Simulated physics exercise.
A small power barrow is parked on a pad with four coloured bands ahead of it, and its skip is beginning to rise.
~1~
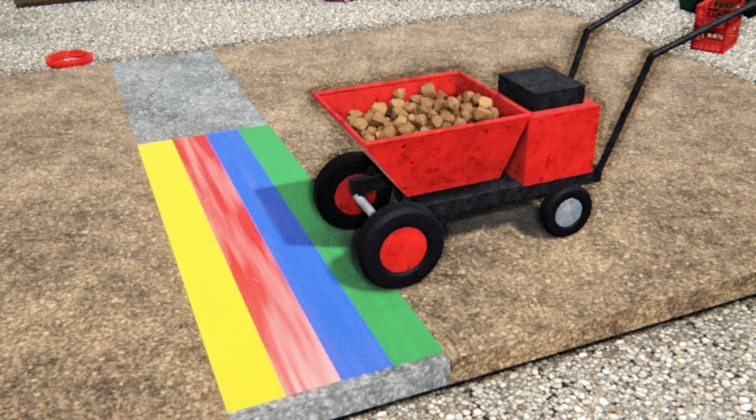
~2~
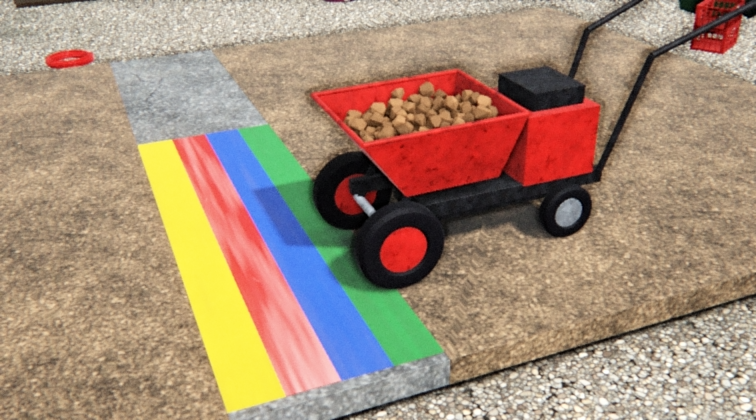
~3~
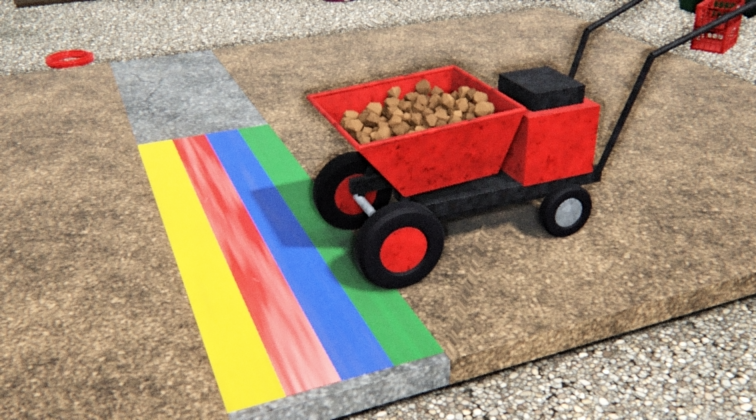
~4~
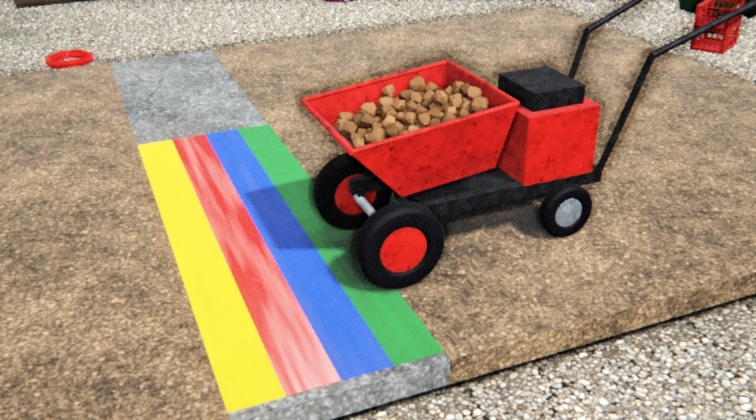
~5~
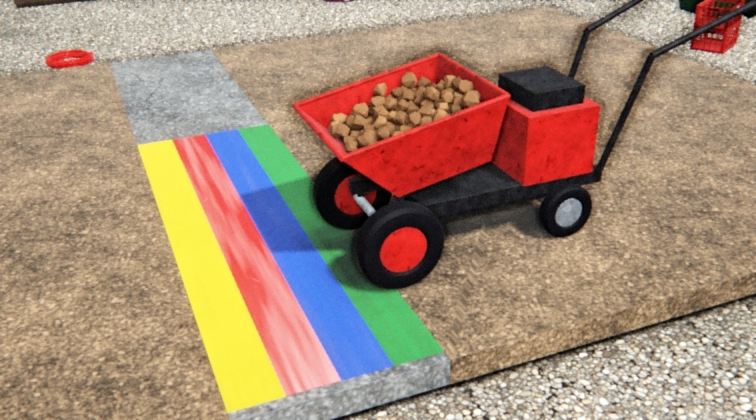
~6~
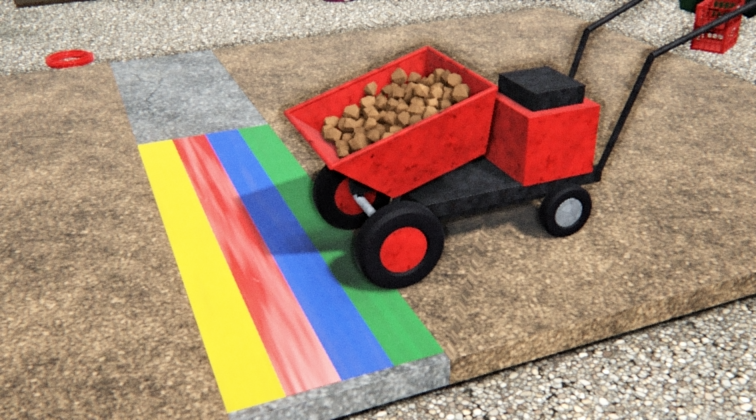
Red power barrow standing parked beside yellow, red, blue and green bands, its skip of brown clods slowly tilting forward to the left.
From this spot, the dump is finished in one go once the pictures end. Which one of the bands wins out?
Yellow wins out.
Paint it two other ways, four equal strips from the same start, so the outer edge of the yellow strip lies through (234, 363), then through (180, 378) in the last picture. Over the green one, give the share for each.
The first gives around 0 per cent, the second around 0 per cent.
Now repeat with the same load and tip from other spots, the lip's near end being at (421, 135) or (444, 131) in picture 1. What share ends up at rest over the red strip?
Result: Try 1 = 30 %, try 2 = 30 %.
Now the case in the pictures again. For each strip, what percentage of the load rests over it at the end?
Green strip: 0 %, blue strip: 0 %, red strip: 20 %, yellow strip: 35 %.
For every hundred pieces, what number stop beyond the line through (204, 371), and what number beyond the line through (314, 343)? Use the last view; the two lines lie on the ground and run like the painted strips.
Around 30 per cent for the first, and 90 per cent for the second.
Soon after the last picture, skip tipped steeply; all in the skip.
A little later, skip tipped right over; about two thirds in the skip; a small part over the red strip; a small part over the yellow strip; a stray few off the paint.
Later still, skip tipped right over; a small part in the skip; about a quarter over the red strip; about a third over the yellow strip; about a quarter off the paint.
At rest, skip tipped right over; a small part in the skip; none over the green strip; none over the blue strip; about a quarter over the red strip; about a third over the yellow strip; about a third off the paint.
